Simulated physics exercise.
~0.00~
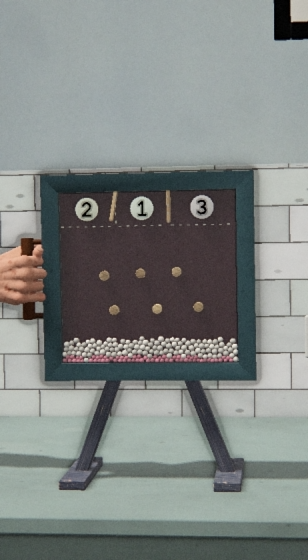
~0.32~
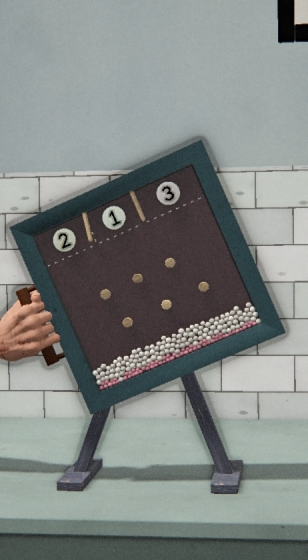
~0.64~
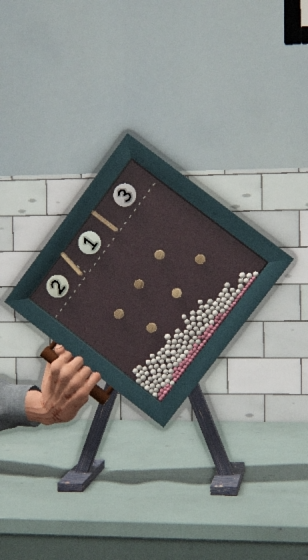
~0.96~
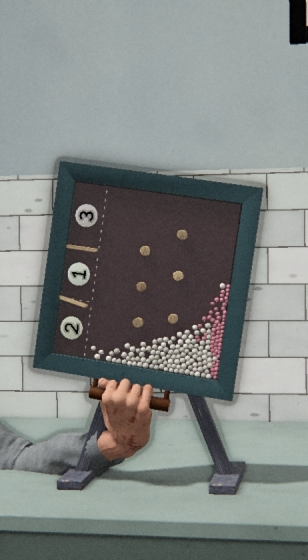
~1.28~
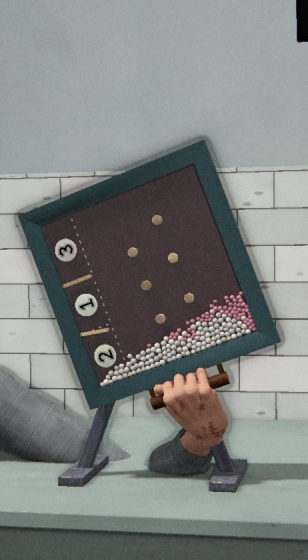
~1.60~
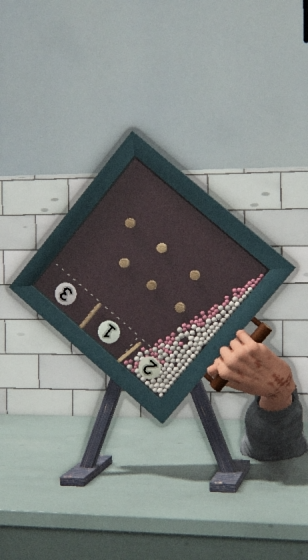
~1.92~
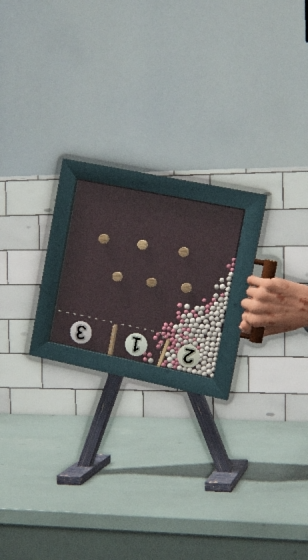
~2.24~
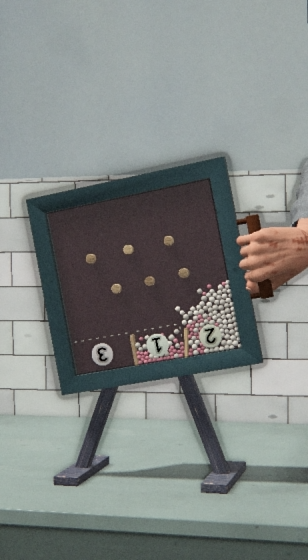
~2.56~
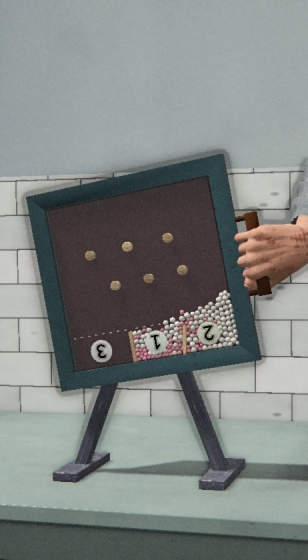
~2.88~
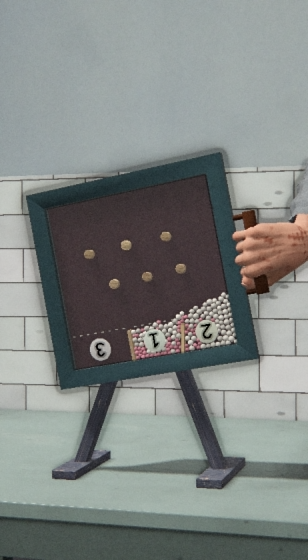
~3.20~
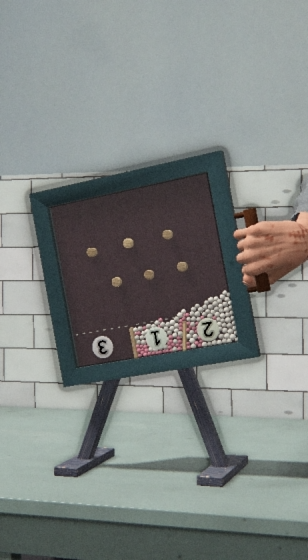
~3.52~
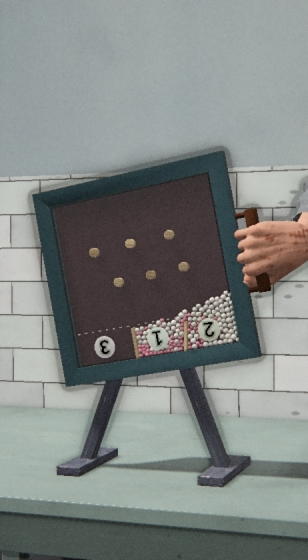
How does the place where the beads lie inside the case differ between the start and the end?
At the start they lie in a level layer along the whole bottom, on the side opposite the numbered pockets. At the end they are gathered at the lower right, in and above pockets two and one.
